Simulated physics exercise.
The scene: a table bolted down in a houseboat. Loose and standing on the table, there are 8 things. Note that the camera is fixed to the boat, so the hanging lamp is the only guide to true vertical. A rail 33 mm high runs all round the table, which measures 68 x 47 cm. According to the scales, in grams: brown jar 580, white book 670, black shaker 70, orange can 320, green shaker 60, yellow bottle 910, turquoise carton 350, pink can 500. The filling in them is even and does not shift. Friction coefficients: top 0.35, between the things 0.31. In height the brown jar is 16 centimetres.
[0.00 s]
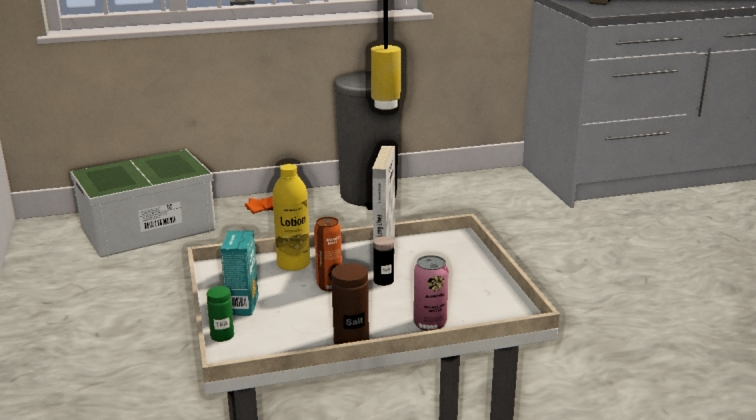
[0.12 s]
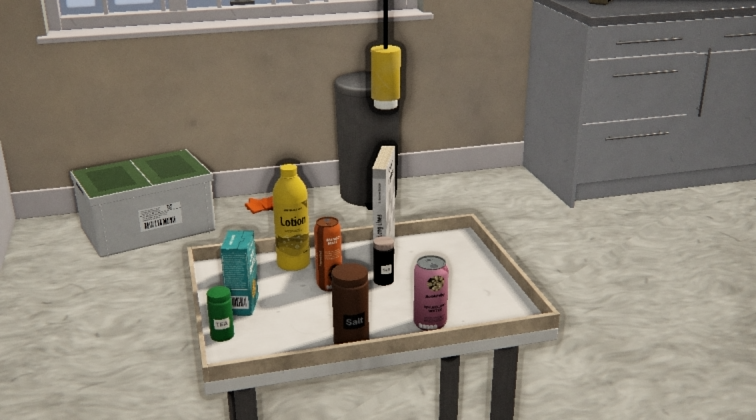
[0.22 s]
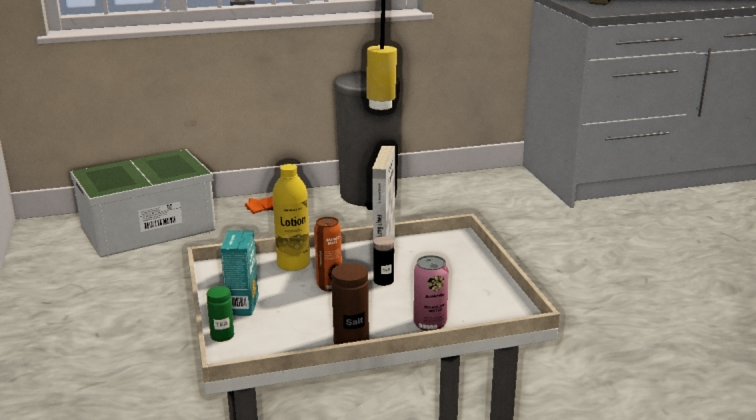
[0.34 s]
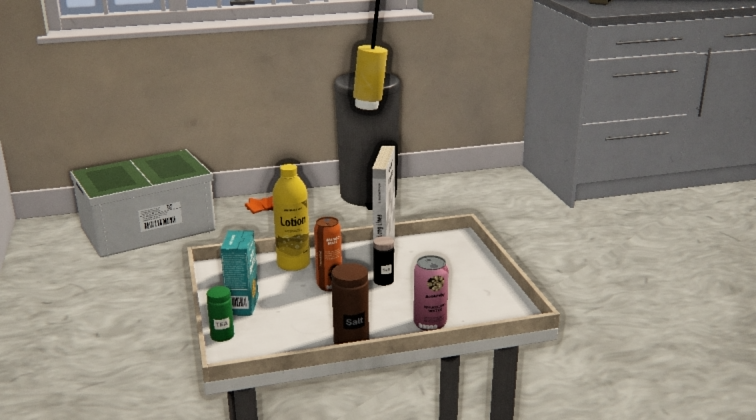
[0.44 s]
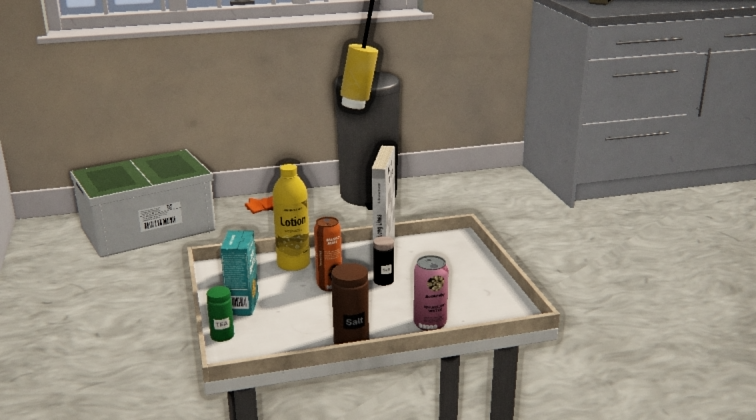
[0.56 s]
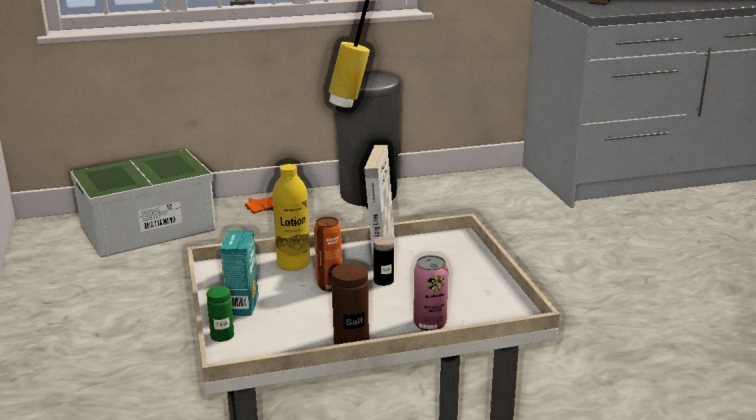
The hanging yellow lamp swings left, then the white book leans slightly left.
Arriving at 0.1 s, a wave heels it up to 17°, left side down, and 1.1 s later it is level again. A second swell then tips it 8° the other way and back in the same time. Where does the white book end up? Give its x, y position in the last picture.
The white book ends up at about (339, 257).
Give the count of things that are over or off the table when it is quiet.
Total count: 2.
After 0.96 s, floor tilted 7°, left side down; white book 70° off its base near (338, 223); yellow bottle 24° off its base.
After 1.16 s, boat level; white book on its side near (339, 249); yellow bottle on its side.
In the end (4.0 s), toppled on the table, white book and yellow bottle; the other 6 under 5 cm from the start. In the last view, white book near (339, 257).
